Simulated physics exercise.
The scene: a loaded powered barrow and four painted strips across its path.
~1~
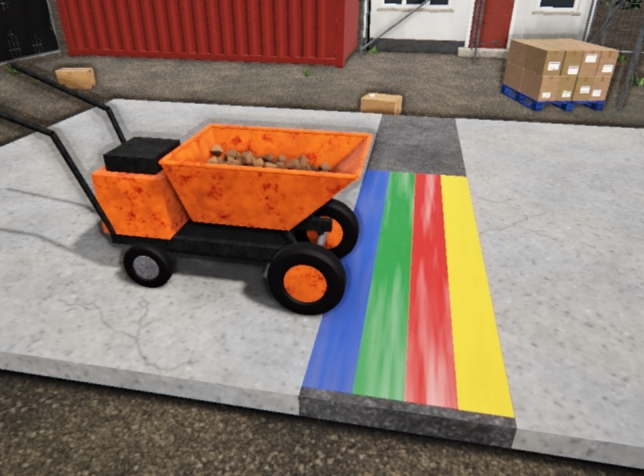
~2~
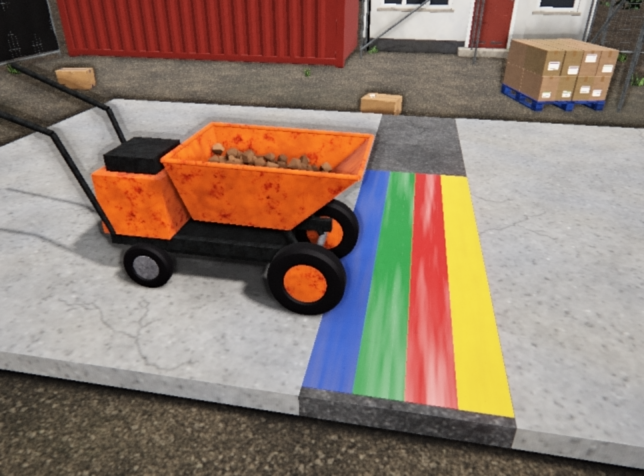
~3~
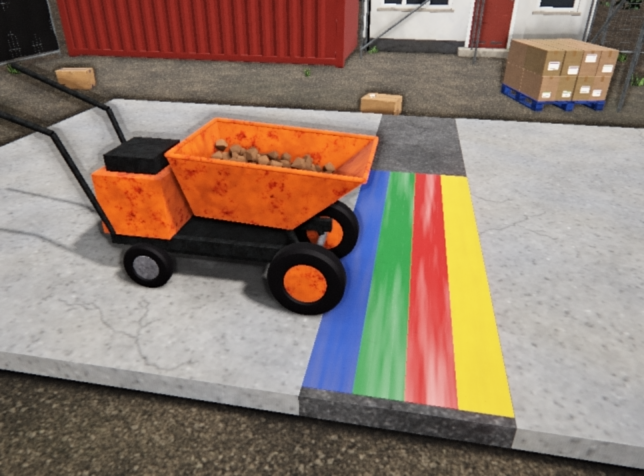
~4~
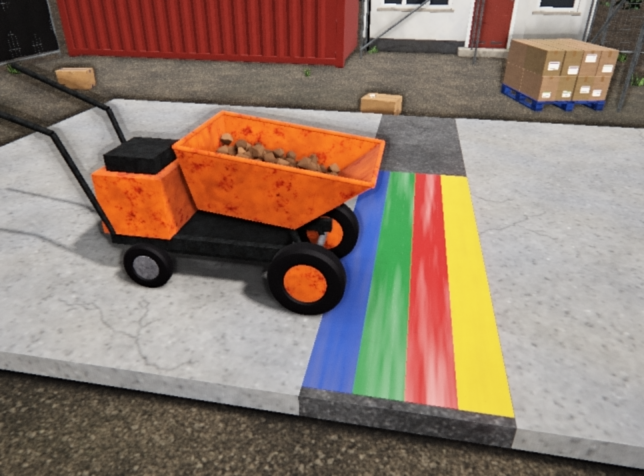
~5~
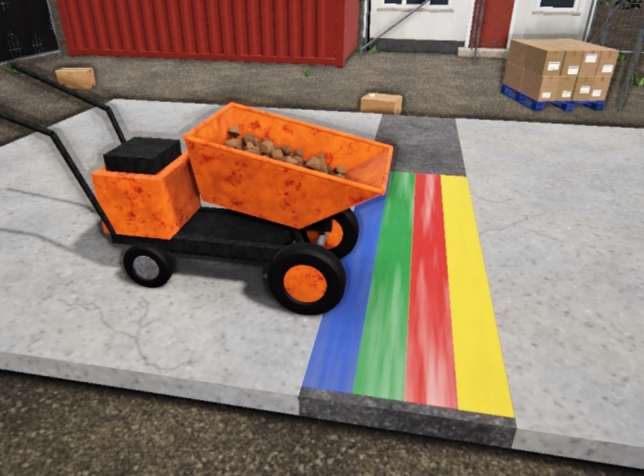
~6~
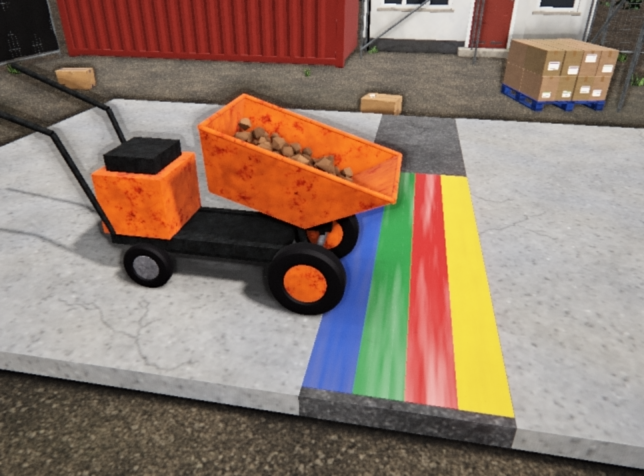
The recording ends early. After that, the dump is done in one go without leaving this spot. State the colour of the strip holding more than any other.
It is yellow.
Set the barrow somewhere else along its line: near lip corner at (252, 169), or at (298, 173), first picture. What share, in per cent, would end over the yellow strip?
0 and 20 in a hundred, in that order.
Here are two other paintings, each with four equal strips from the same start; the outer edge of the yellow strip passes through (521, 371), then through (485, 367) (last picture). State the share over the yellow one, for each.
The first gives around 40 per cent, the second around 40 per cent.
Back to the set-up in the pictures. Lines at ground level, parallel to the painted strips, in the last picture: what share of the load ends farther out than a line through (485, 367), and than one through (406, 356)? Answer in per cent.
That's 40 per cent for the first and 80 per cent for the second.
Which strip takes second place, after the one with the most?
Second: The strip in red.
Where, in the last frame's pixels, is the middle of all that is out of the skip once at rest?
Near (470, 292).
Soon, skip tipped steeply; all in the skip.
A while on, skip tipped steeply; most in the skip; a small part over the red strip; a small part over the yellow strip; a stray few off the paint.
Towards the end, skip tipped right over; about a quarter in the skip; about a quarter over the red strip; about a third over the yellow strip; about a quarter off the paint.
Finally, skip tipped right over; about a quarter in the skip; none over the blue strip; none over the green strip; about a quarter over the red strip; about a third over the yellow strip; about a quarter off the paint.
